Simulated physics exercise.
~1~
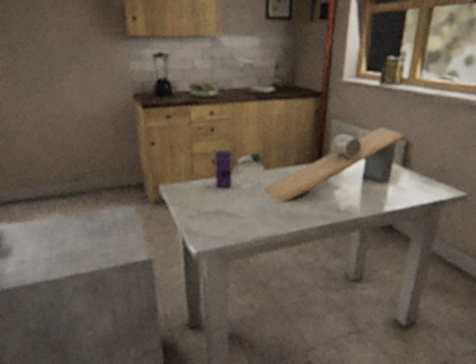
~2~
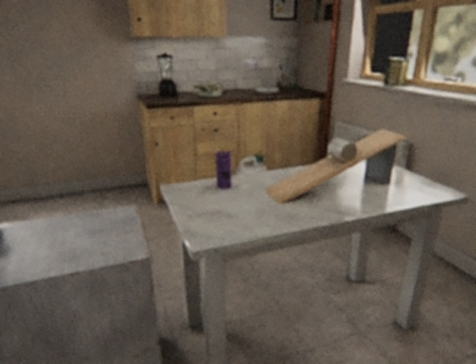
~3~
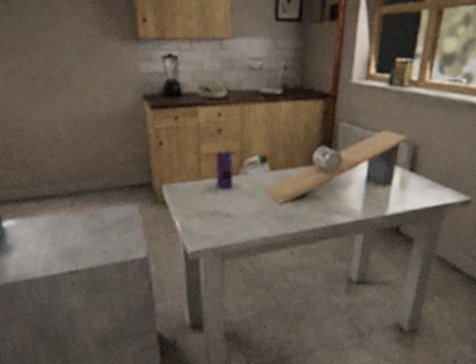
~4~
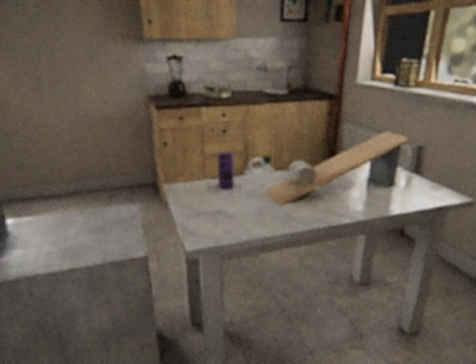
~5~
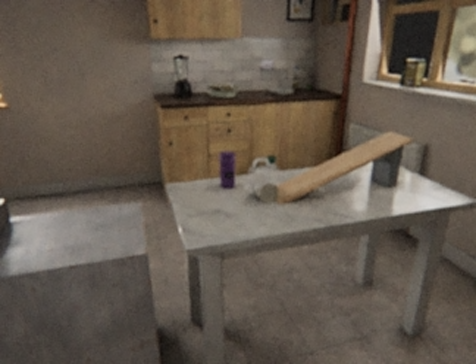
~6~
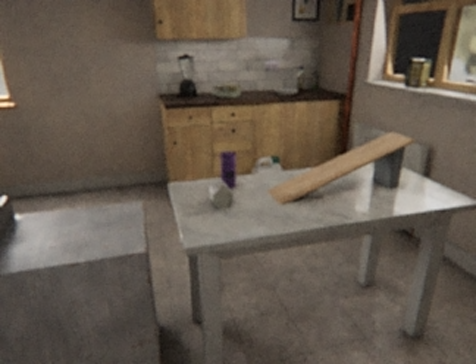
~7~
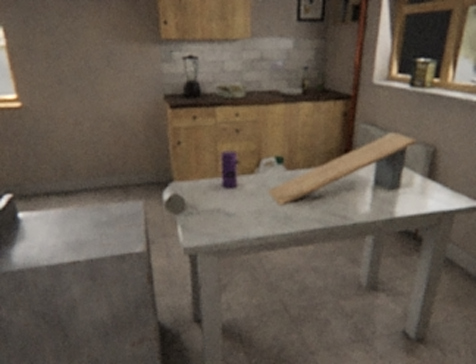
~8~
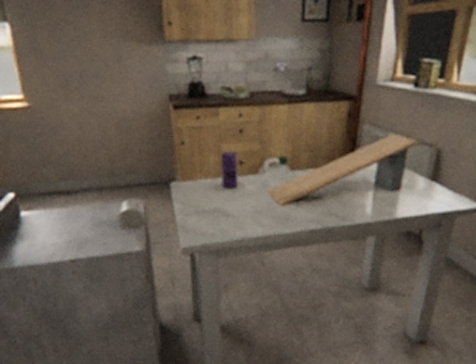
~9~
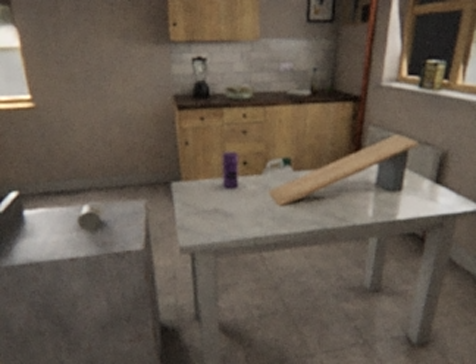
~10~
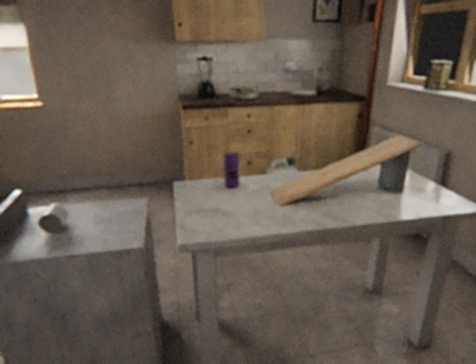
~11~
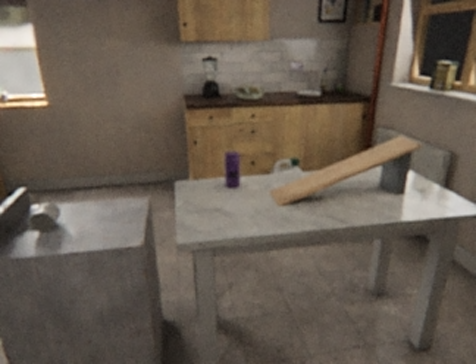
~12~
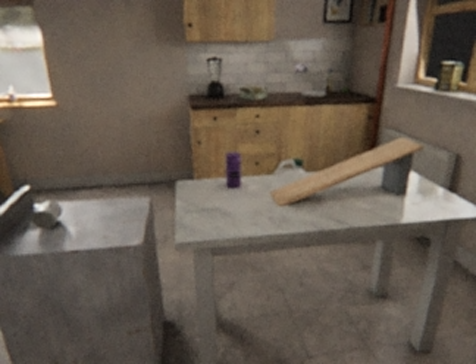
A white tin rests near the top of a wooden ramp on a pale table, in a kitchen seen from the front and slightly above. A purple jar stands at the back of the table, with wooden cabinets behind and a lower grey block across a gap at left. The tin rolls down the ramp to the left, reaches the tabletop and continues past the jar. It leaves the table's left edge, crosses the gap and lands on the grey block. There it rolls on more slowly and stops by the raised strip at the far end, while the jar stays standing in place.
